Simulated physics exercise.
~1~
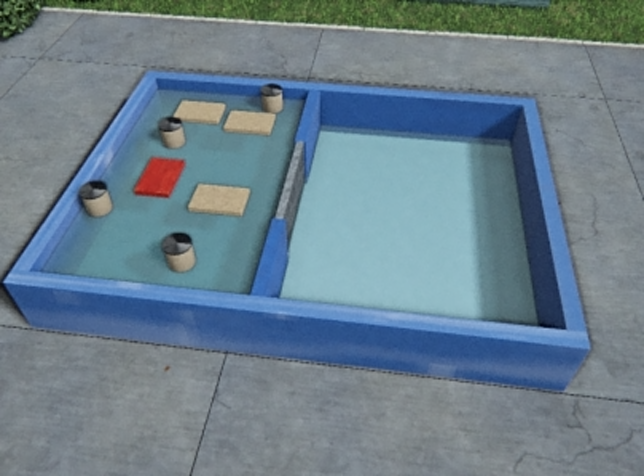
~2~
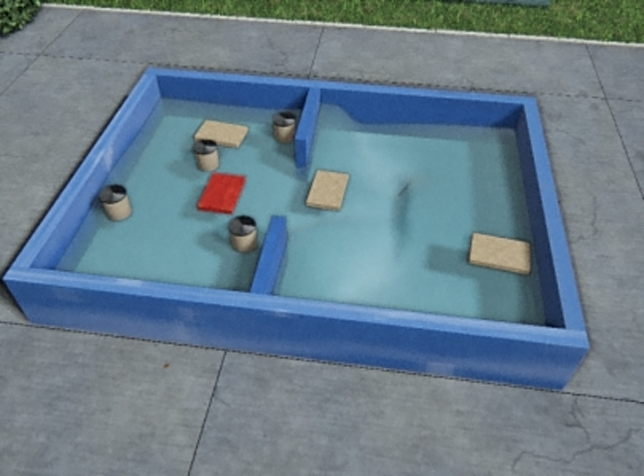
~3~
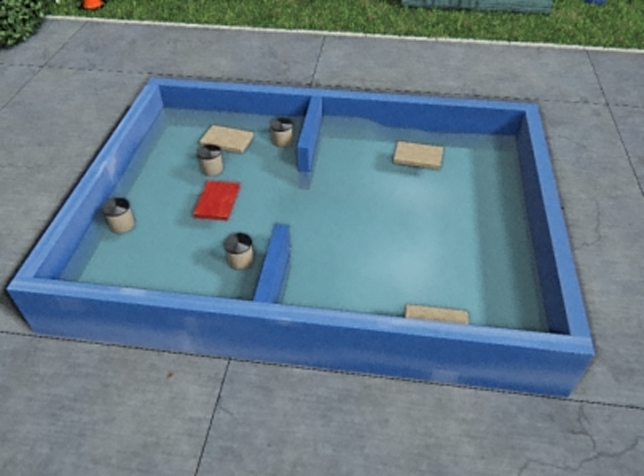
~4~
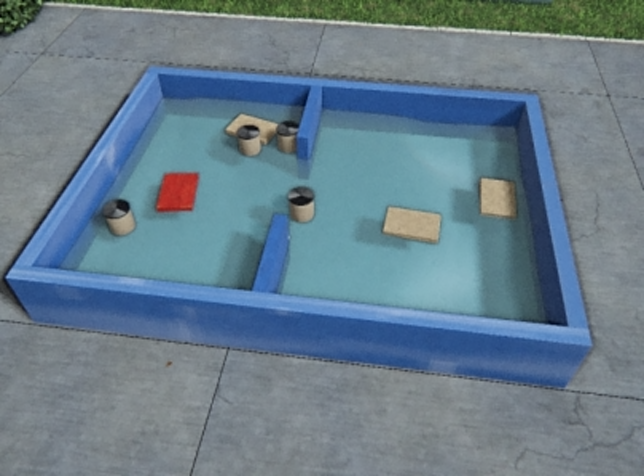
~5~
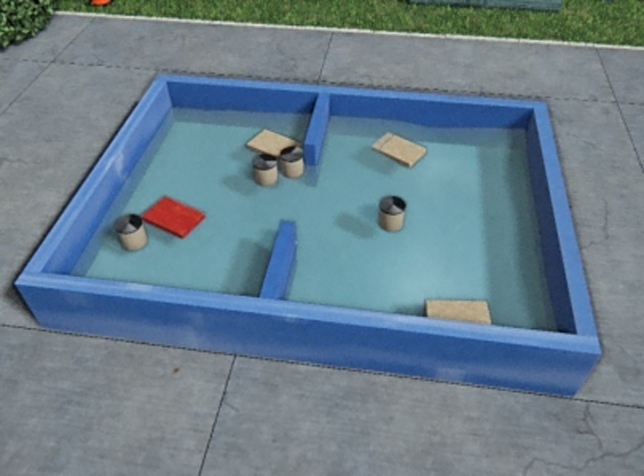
Blue divided basin with its barrier opening, two tan blocks and then a pail drifting right while the red block stays left.
